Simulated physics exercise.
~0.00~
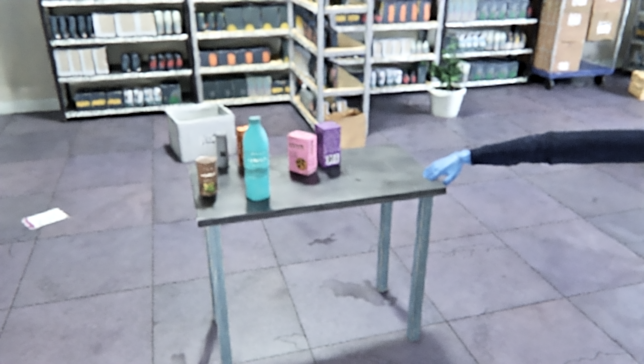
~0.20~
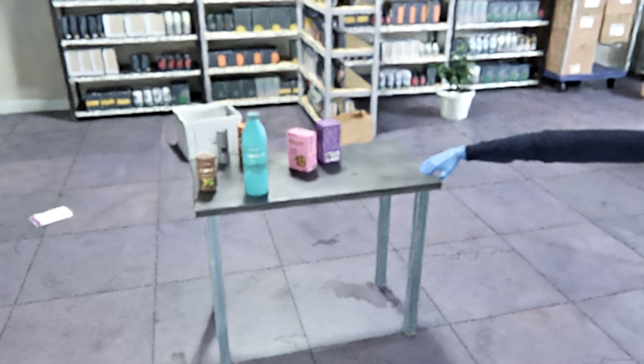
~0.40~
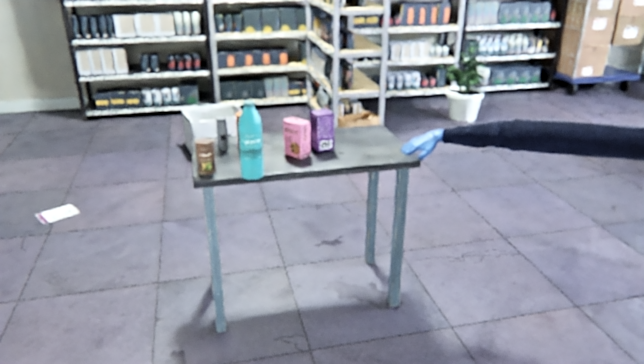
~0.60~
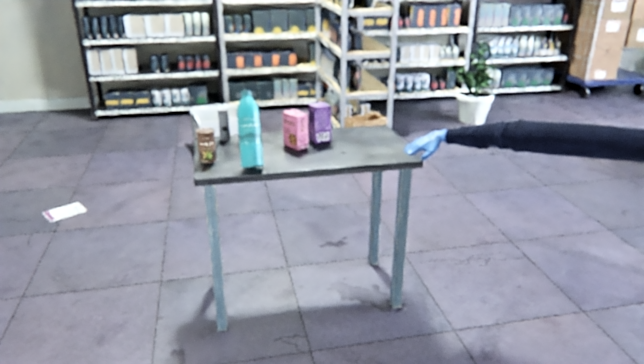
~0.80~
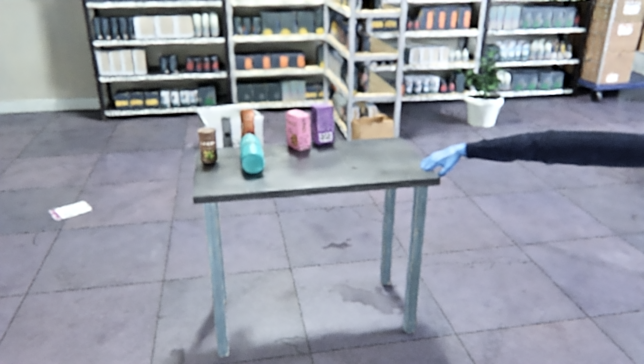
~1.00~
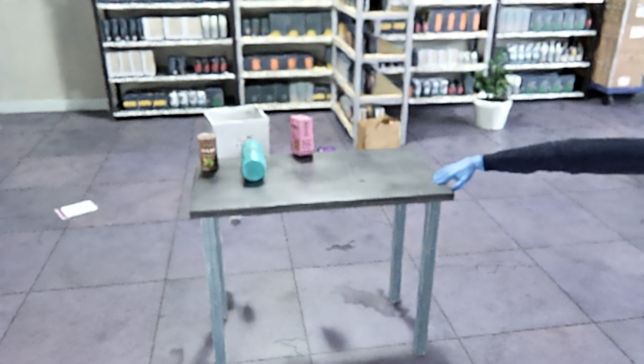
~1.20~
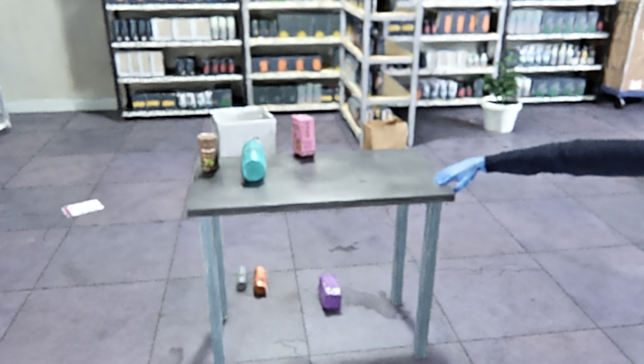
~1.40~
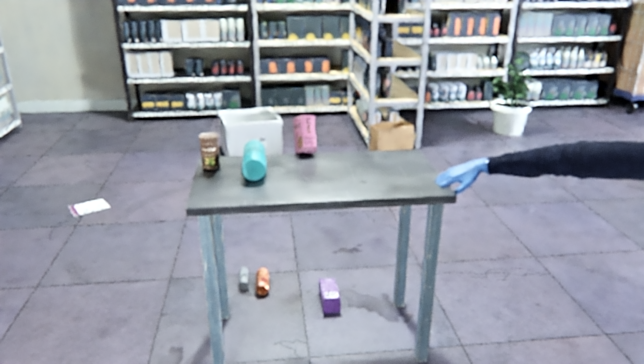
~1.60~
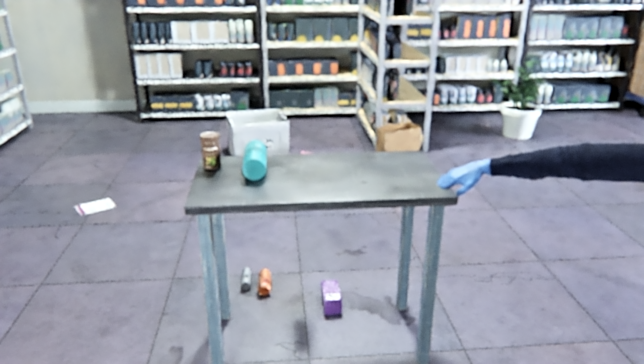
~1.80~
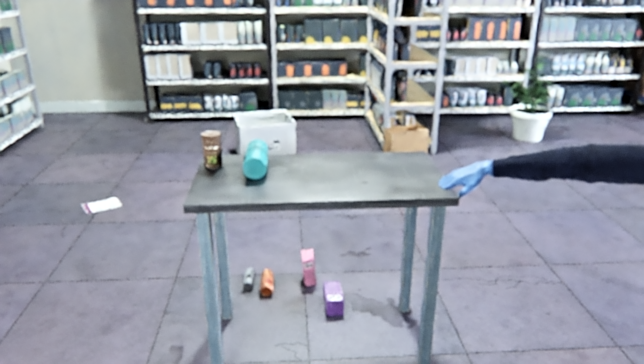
At first, six items stand on a small grey table in a room lined with shelves, while a blue-gloved hand grips its right edge. The table shifts away from the viewer, then comes back the other way. The turquoise bottle tips over onto its side, and the grey shaker, orange can and purple carton go off the far edge to the floor. The pink carton stays up briefly, then leans and drops too. In the end, the brown tin still stands beside the fallen bottle, with four items lying beyond the table on the floor.
